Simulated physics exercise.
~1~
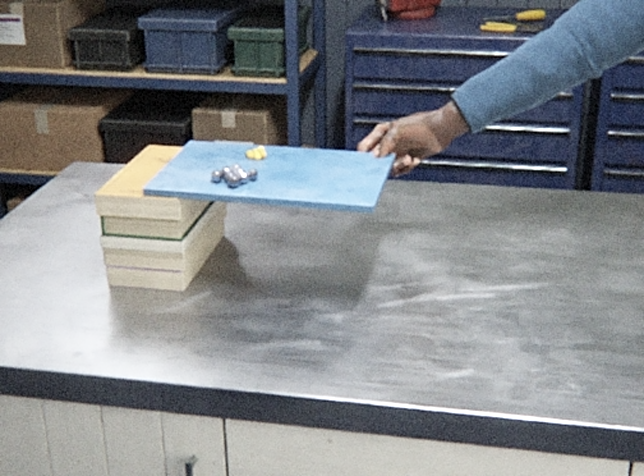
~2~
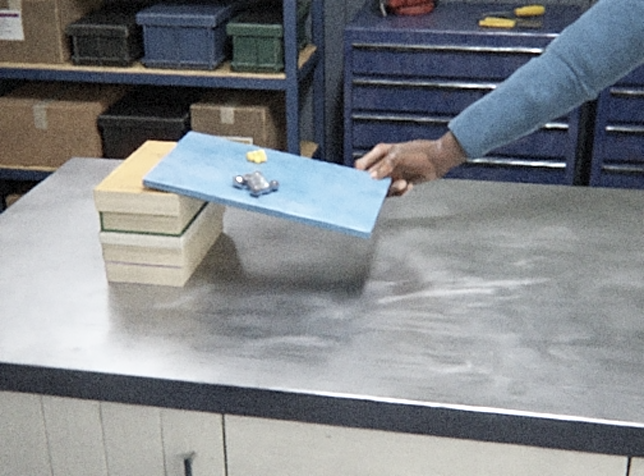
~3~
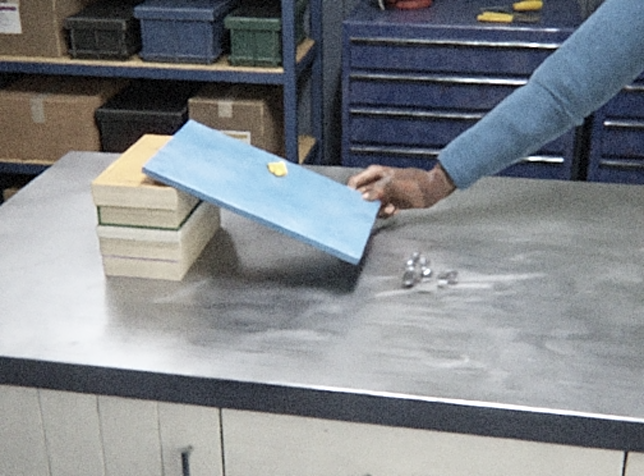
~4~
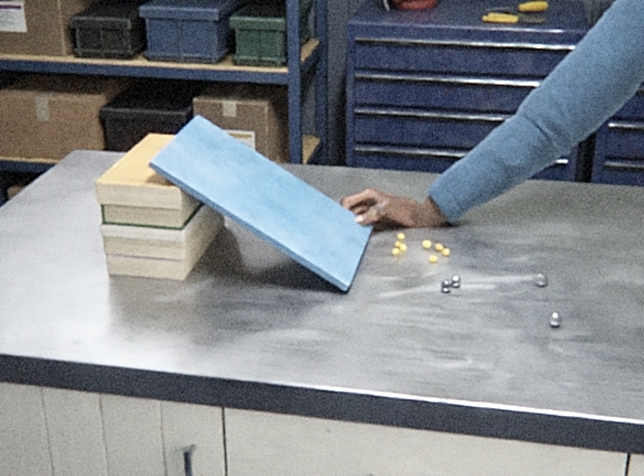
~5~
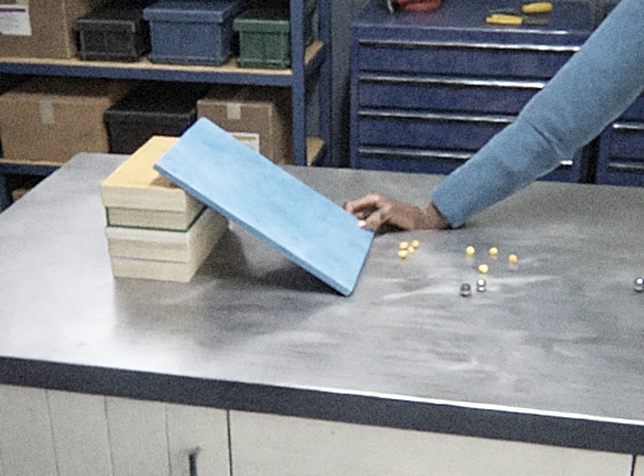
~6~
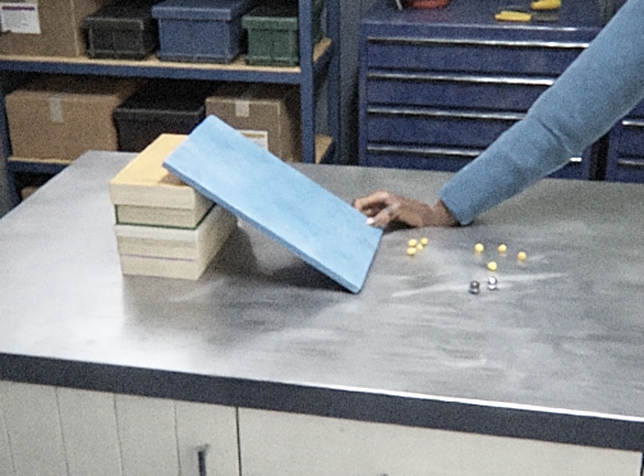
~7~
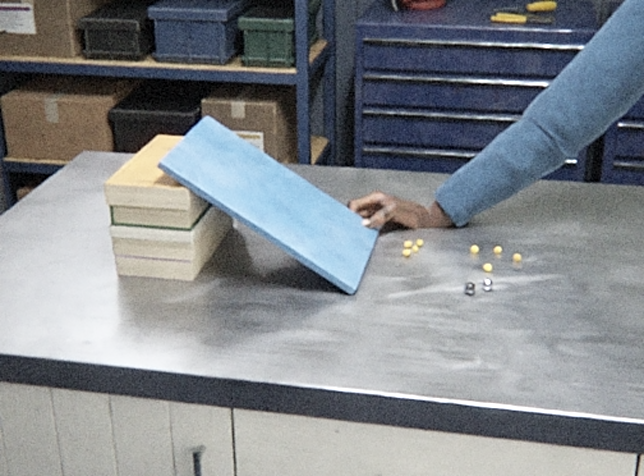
A light blue board, held almost level between a stack of pale books on the left and a hand in a blue sleeve on the right, carries small silver pieces in front and yellow ones behind. It sits over a grey metal workbench, seen slightly from above, with shelves and blue drawers beyond. The hand lowers the board's right end, and the silver pieces slide off first, scattering rightward. As the slope steepens to touch the bench, the yellow pieces follow and spread out nearer the board. Finally, the board rests steeply, with two silver pieces left in view.
